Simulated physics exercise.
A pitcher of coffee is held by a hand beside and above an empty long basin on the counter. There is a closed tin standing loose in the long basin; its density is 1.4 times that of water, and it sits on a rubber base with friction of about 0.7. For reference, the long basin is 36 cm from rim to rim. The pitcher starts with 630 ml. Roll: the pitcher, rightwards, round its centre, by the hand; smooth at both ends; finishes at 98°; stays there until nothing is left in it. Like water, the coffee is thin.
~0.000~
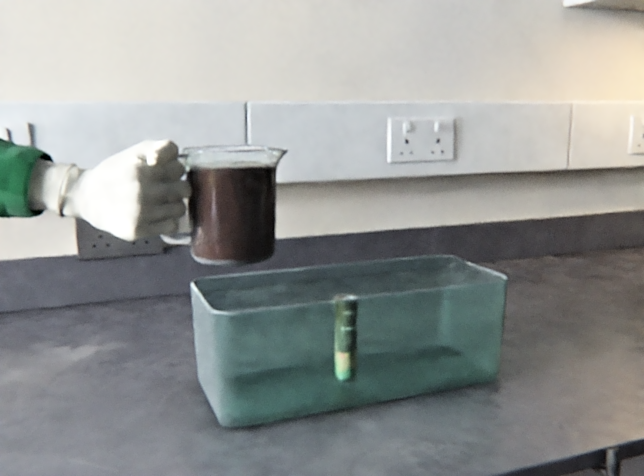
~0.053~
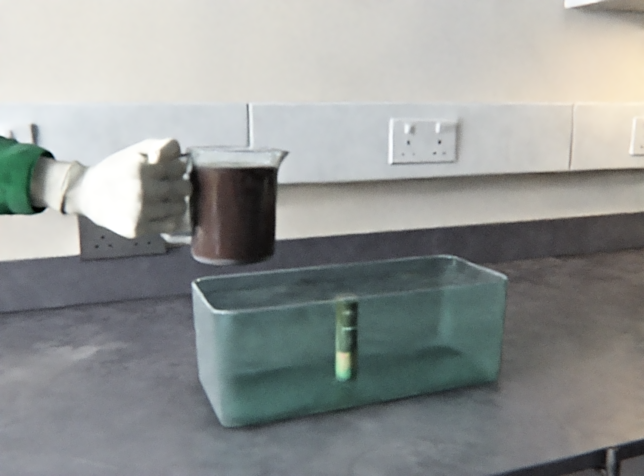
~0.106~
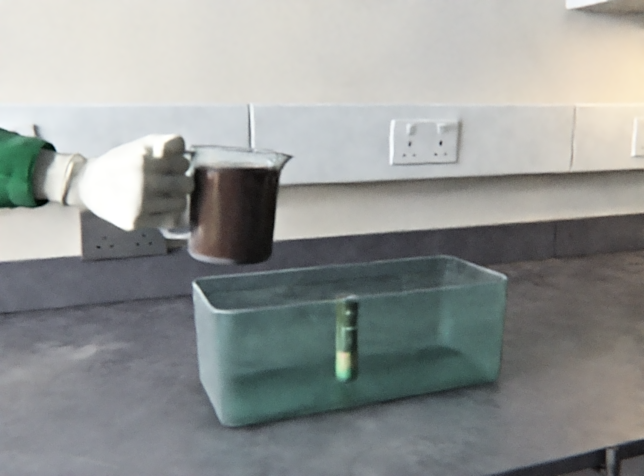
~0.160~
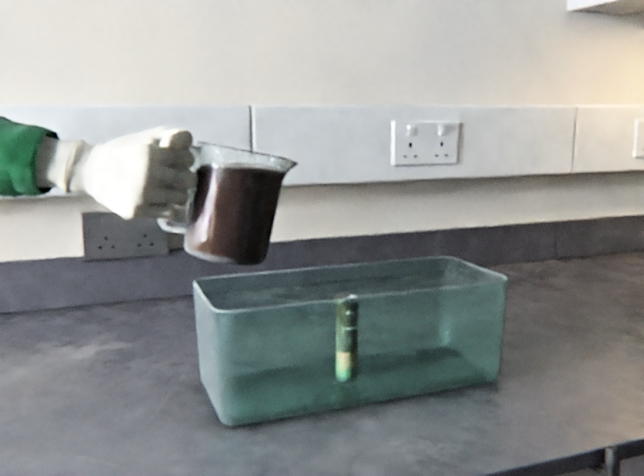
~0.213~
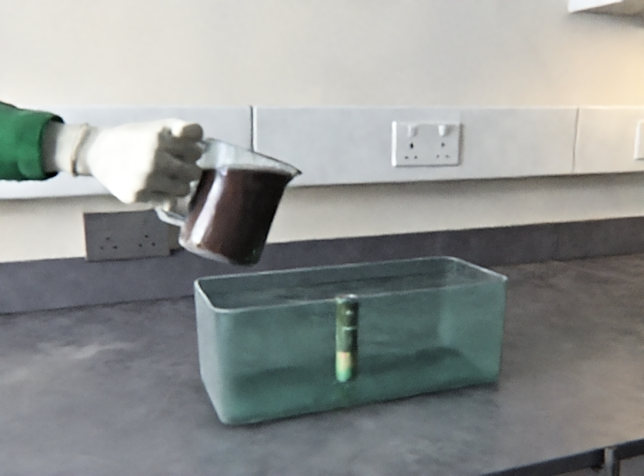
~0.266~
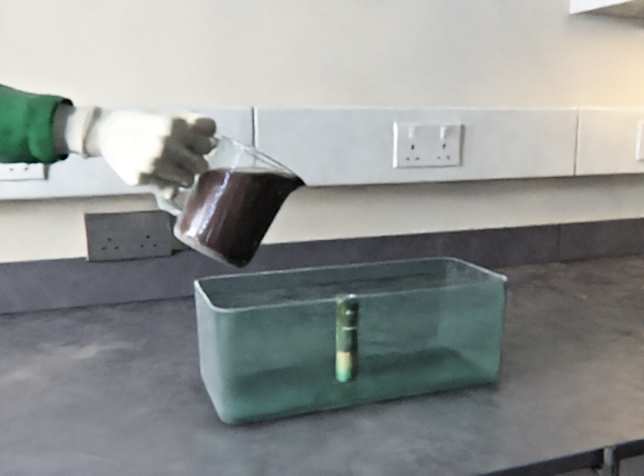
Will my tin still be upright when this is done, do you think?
I expect it to overbalance.
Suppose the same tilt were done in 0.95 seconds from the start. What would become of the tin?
The tin would overturn.
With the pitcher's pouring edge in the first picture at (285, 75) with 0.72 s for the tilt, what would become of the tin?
Then it remains upright.
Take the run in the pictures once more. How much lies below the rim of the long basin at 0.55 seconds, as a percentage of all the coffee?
Estimate - around 16 in a hundred parts.
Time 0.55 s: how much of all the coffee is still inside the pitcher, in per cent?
Fraction remaining: Approx. 66 per cent.
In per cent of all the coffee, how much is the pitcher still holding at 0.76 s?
About 24 per cent.
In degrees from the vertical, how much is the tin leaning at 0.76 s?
Looks like some 15 degrees from vertical upright.
Then, 0.55 s in, the tilt is 85° and 66 per cent is still to pour; the tin stands where it began.
Then, 0.76 s in, the tilt is 98° and 24 per cent is still to pour; the tin leans 13°.
Then, 0.98 s in, the tilt is 98° and 7 per cent is still to pour; the tin lies on its side.
Then, 1.22 s in, the tilt is 98° and 1 per cent is still to pour; the tin lies on its side.
Finally, the tin lies on its side.
